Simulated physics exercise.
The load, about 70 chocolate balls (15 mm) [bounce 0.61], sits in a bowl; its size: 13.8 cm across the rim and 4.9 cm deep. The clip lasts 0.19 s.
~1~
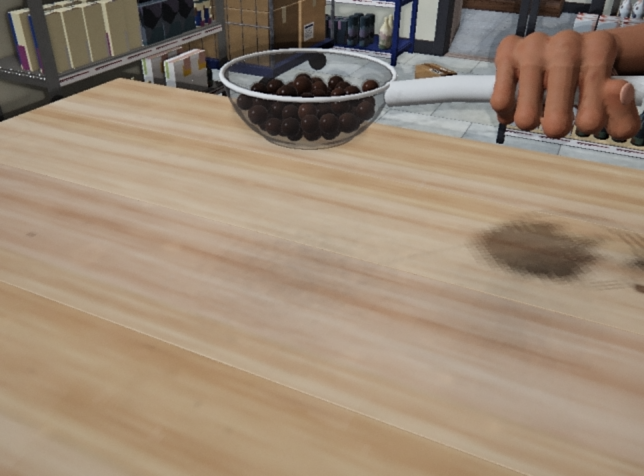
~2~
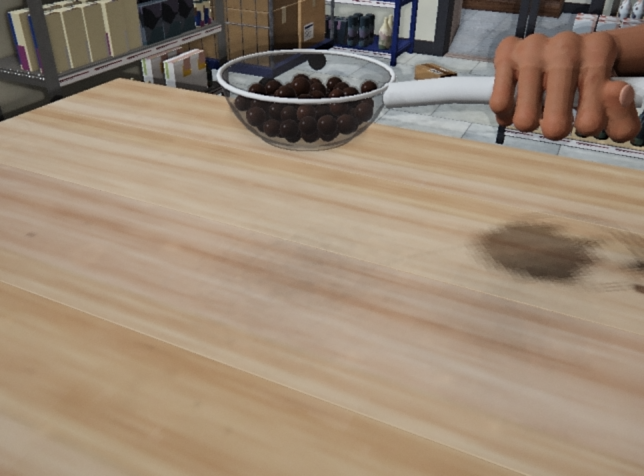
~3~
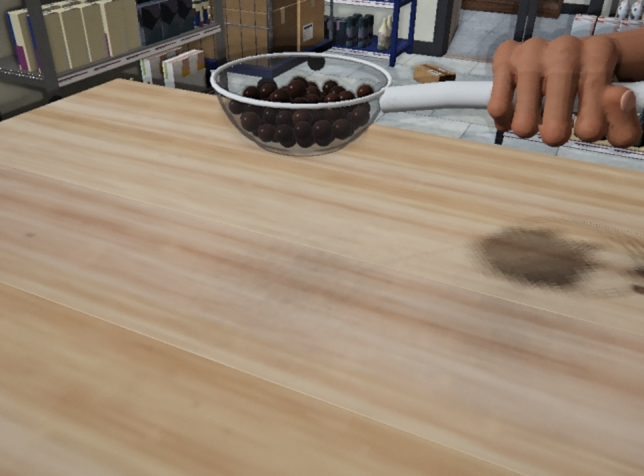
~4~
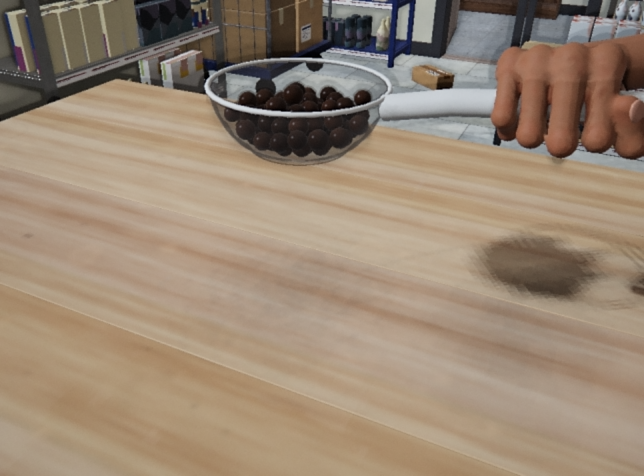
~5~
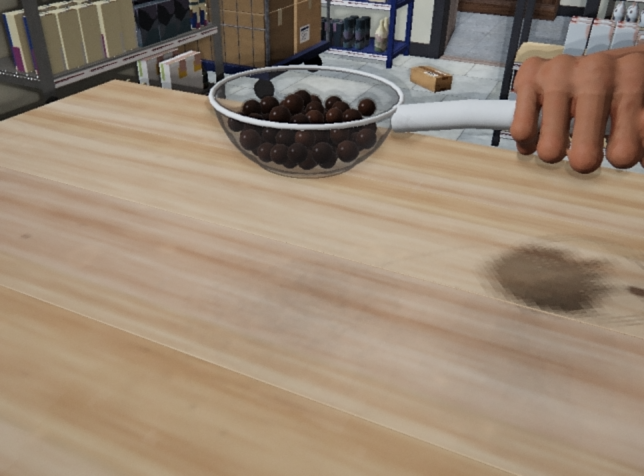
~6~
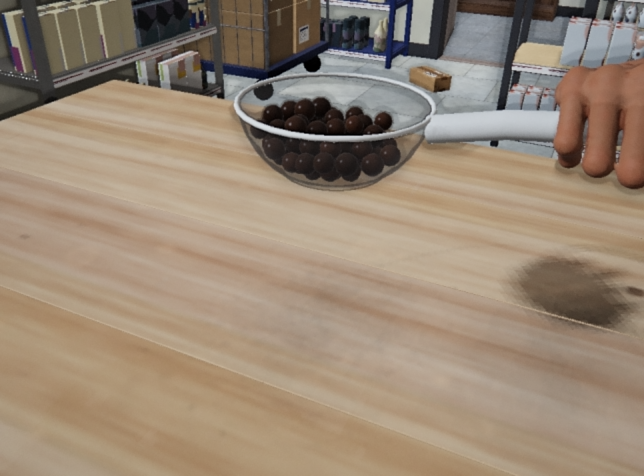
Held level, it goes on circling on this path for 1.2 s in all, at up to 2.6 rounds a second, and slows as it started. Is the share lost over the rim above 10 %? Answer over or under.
Share that leaves it, set against 10 %: Over.
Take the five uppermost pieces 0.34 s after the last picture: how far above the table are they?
Roughly 21 cm.
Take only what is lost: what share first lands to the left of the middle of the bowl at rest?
Some 60 per cent.
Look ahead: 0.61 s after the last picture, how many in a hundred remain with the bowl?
Roughly 35 per cent.
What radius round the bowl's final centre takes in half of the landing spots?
Some 30 cm.
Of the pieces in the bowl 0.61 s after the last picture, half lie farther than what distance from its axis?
About 5.0 cm.
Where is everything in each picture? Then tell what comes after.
Bowl at (309, 110); tilt 0 degrees; moved 0.0 cm; top of the load at (303, 87), in the first frame.
Bowl at (307, 111); tilt 0 degrees; moved 0.3 cm; top of the load at (308, 88), in the second frame.
Bowl at (302, 116); tilt 0 degrees; moved 1.3 cm; top of the load at (304, 91), in the third frame.
Bowl at (300, 125); tilt 0 degrees; moved 2.8 cm; top of the load at (301, 97), in the fourth frame.
Bowl at (307, 138); tilt 0 degrees; moved 4.9 cm; top of the load at (306, 106), in the fifth frame.
Bowl at (334, 150); tilt 0 degrees; moved 7.1 cm; top of the load at (326, 116), in the sixth frame.
Then, 0.34 s after the last picture, bowl 75 %, in the air 25 %; middle of the pieces not yet landed near (298, 95).
Then, 0.61 s after the last picture, fallen in front of where it stops 10 %, fallen behind where it stops 10 %, bowl 35 %, fallen left of where it stops 15 %, in the air 25 %; middle of the pieces not yet landed near (462, 127).
Then, 0.87 s after the last picture, fallen right of where it stops 15 %, fallen in front of where it stops 10 %, fallen behind where it stops 20 %, bowl 10 %, fallen left of where it stops 25 %, in the air 15 %; middle of the pieces not yet landed near (269, 190).
Then, 1.11 s after the last picture, fallen right of where it stops 20 %, fallen in front of where it stops 20 %, fallen behind where it stops 20 %, bowl 5 %, fallen left of where it stops 25 %; middle of the pieces not yet landed near (456, 140).
In the end, fallen right of where it stops 20 %, fallen in front of where it stops 20 %, fallen behind where it stops 25 %, bowl 5 %, fallen left of where it stops 25 %.
